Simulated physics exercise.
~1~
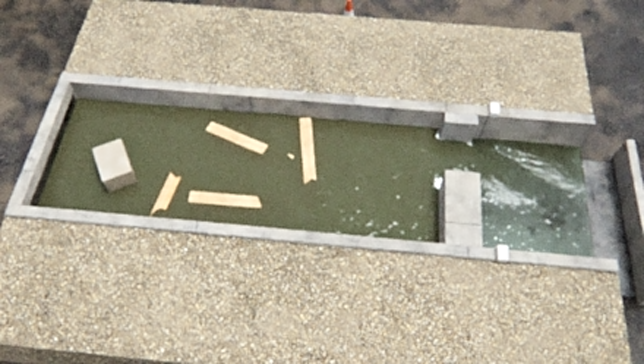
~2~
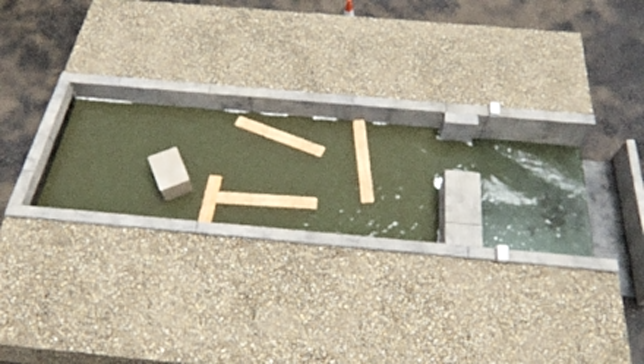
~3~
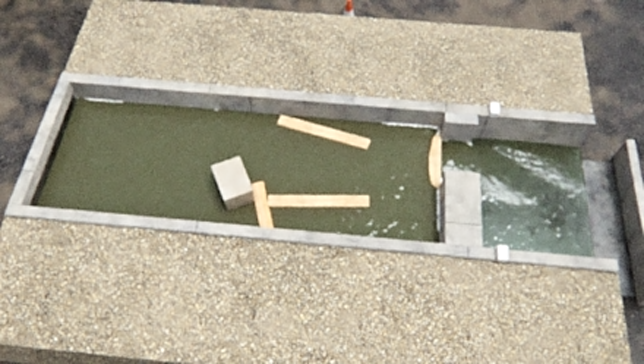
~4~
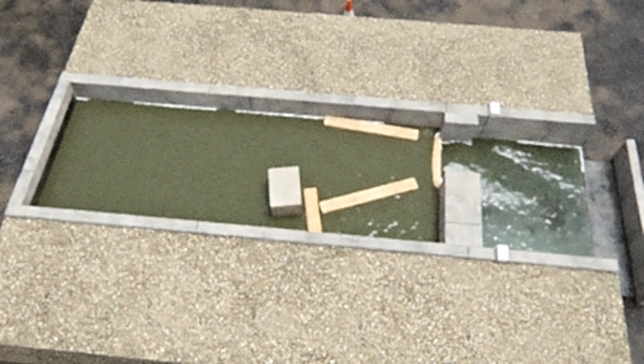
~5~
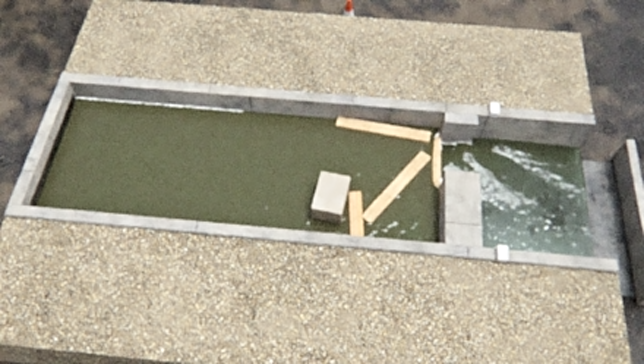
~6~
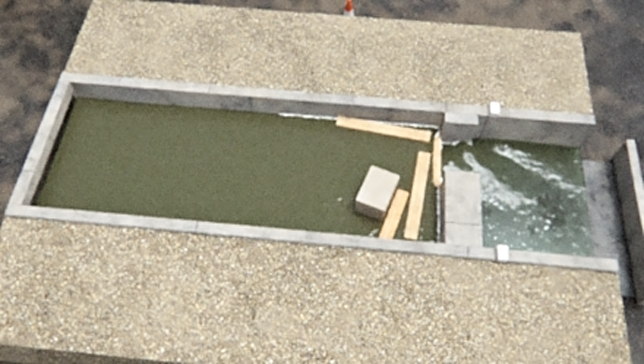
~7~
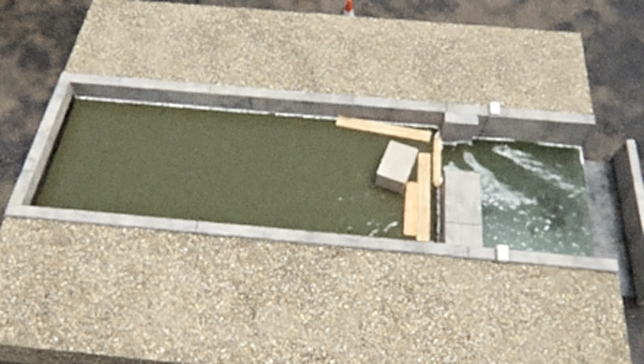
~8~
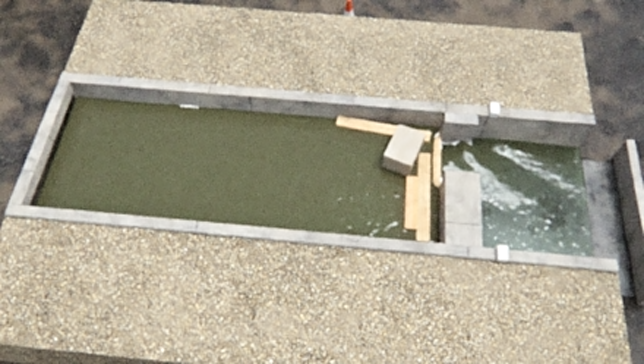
In a walled water channel, planks and a block drift right and jam before the gap.
